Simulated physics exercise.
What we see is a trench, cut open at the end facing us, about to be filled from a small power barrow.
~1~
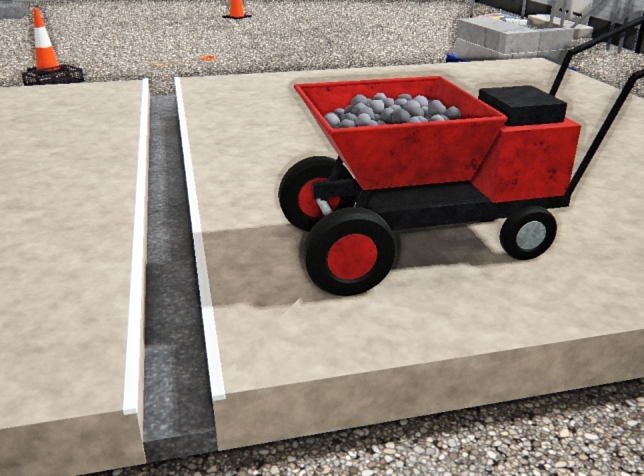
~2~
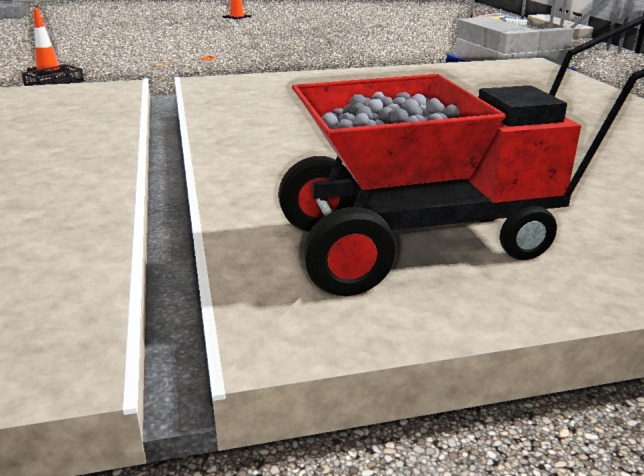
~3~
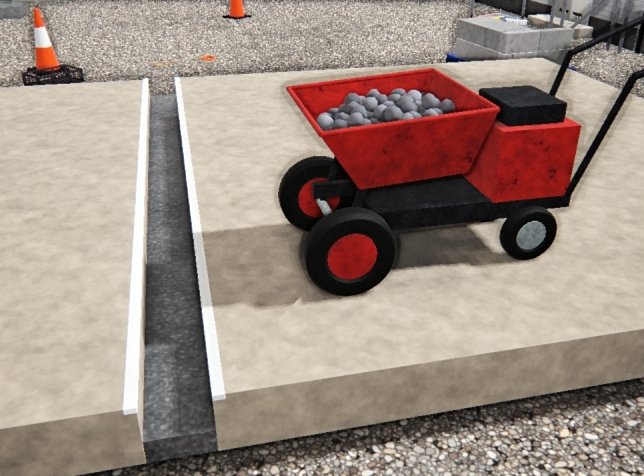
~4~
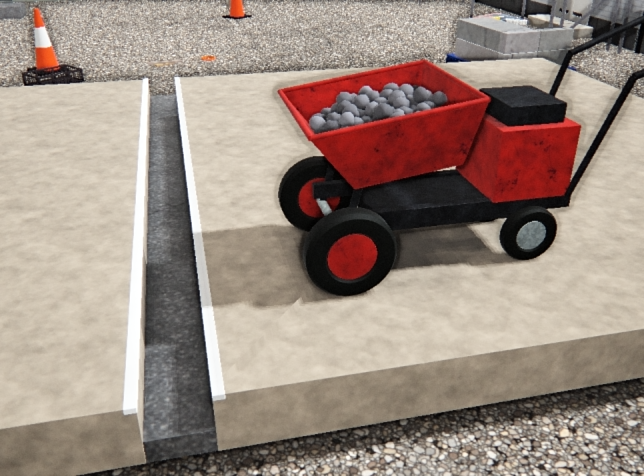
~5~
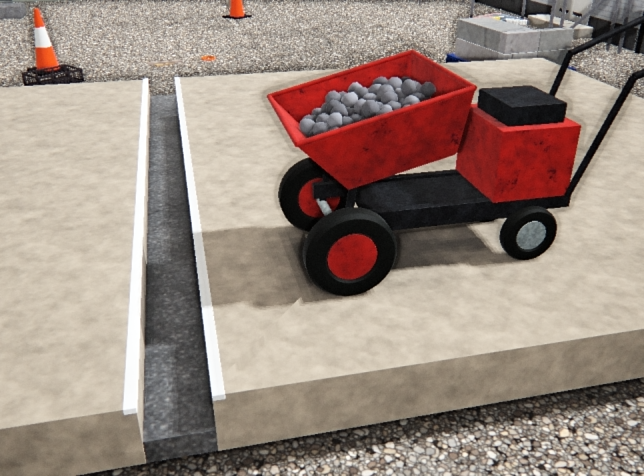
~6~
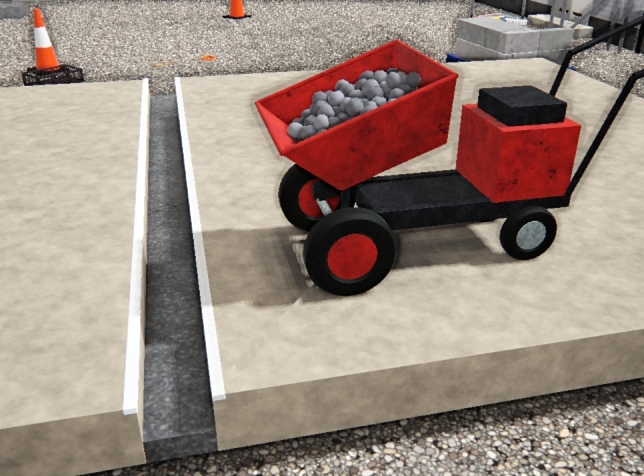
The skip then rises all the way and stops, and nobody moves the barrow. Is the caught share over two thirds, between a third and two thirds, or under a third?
Upwards of two thirds.
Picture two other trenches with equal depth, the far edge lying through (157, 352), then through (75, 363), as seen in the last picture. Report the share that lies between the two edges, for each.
I'd put it near 50 in a hundred, then near 100 in a hundred.
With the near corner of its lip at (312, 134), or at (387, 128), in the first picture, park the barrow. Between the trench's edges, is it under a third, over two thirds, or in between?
Beyond two thirds, then between a third and two thirds.
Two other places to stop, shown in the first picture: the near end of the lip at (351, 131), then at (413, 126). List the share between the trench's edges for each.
70 per cent, then 30 per cent.
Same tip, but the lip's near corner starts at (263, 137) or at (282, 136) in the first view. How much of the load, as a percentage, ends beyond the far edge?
First position: Some 70 percent; second position: Some 50 percent.
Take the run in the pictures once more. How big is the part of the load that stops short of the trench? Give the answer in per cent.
I'd put it at around 10 percent.
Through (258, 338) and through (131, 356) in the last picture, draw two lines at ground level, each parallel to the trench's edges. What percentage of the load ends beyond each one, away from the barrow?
100 % and 10 %.
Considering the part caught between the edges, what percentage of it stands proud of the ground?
25 %, roughly.
Shortly afterwards, skip tipped steeply; the whole lot in the skip.
Next, skip tipped right over; the bulk in the skip; only a few short of the trench; near a quarter in or heaped over the trench; only a few falling.
Some moments later, skip tipped right over; a little in the skip; a little short of the trench; the bulk in or heaped over the trench; a little beyond it.
In the end, skip tipped right over; only a few in the skip; a little short of the trench; the bulk in or heaped over the trench; a little beyond it.
